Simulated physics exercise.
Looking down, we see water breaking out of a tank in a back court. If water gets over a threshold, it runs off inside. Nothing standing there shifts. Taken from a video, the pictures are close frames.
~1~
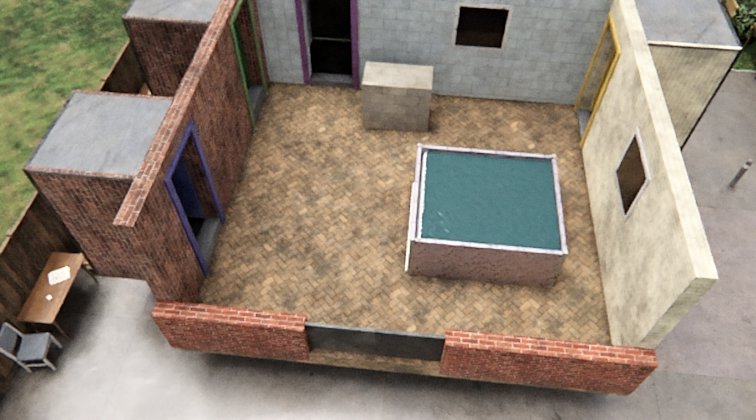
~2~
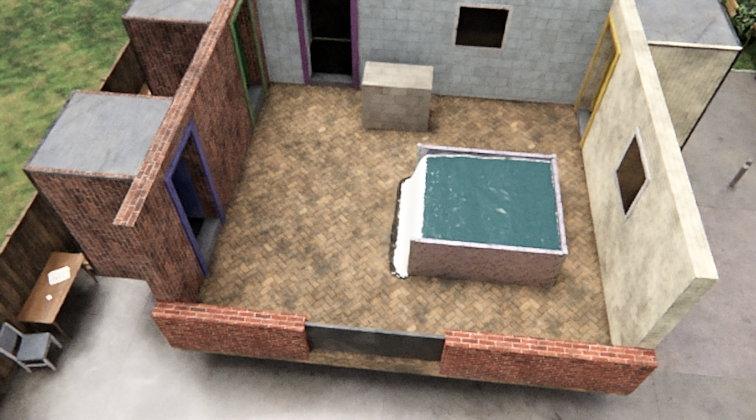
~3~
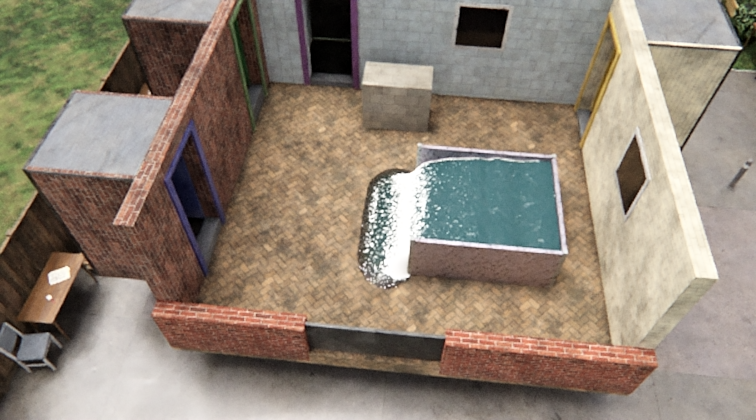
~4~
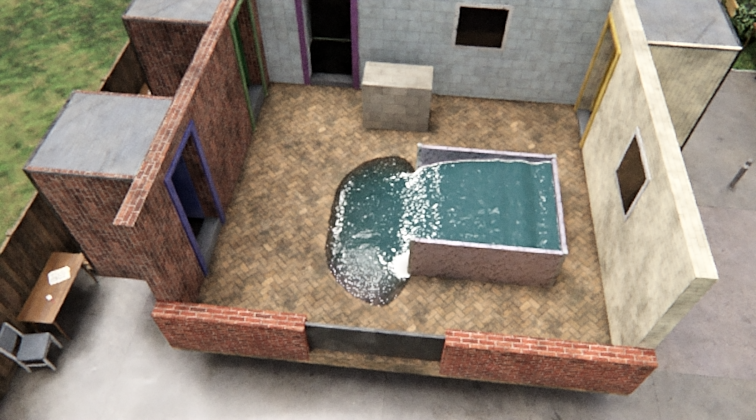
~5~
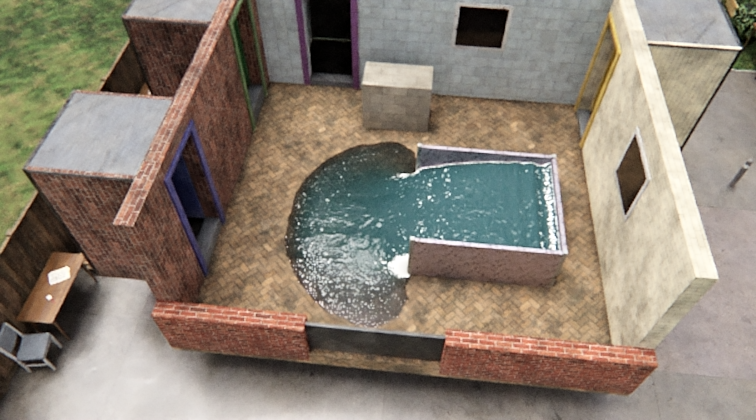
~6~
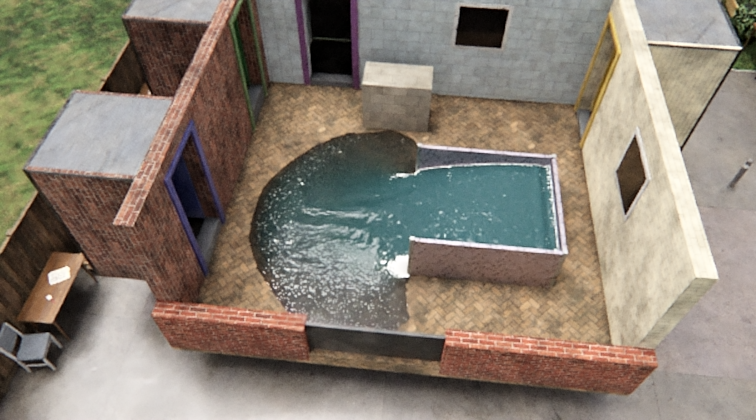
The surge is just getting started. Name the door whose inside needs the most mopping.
Blue.
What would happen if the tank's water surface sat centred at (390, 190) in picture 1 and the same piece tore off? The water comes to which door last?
The yellow door.
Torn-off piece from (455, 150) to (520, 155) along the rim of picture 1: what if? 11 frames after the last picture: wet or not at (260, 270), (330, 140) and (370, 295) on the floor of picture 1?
Going through them one by one, I'd call them spared, sodden and spared.
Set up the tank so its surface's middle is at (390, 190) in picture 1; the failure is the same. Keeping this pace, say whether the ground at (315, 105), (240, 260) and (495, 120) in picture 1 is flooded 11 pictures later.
One after the other: Awash, under water, not flooded.
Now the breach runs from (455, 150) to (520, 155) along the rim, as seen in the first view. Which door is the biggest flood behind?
I'd go with the yellow door.
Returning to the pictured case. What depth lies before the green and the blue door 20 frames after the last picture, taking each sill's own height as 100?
In order: Roughly 80 % and 120 %.
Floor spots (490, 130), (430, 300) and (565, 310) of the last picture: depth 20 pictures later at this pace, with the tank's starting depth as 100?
About 0, 0, 0 %.
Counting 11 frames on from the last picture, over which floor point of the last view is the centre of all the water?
The spot I would choose is (339, 214).
A moment on, water covers 50 % of the floor; green door wet at the sill, nothing in, purple door not reached, blue door some in, yellow door not reached.
Next, water covers 50 % of the floor; green door wet at the sill, nothing in, purple door wet at the sill, nothing in, blue door a lot in, yellow door not reached.
Then, water covers 60 % of the floor; green door wet at the sill, nothing in, purple door some in, blue door a lot in, yellow door not reached.
Later, water covers 95 % of the floor; green door a trickle in, purple door some in, blue door a lot in, yellow door some in.
In the end, water covers 100 % of the floor; green door a trickle in, purple door a lot in, blue door a lot in, yellow door a lot in; the blue door has let in the most.
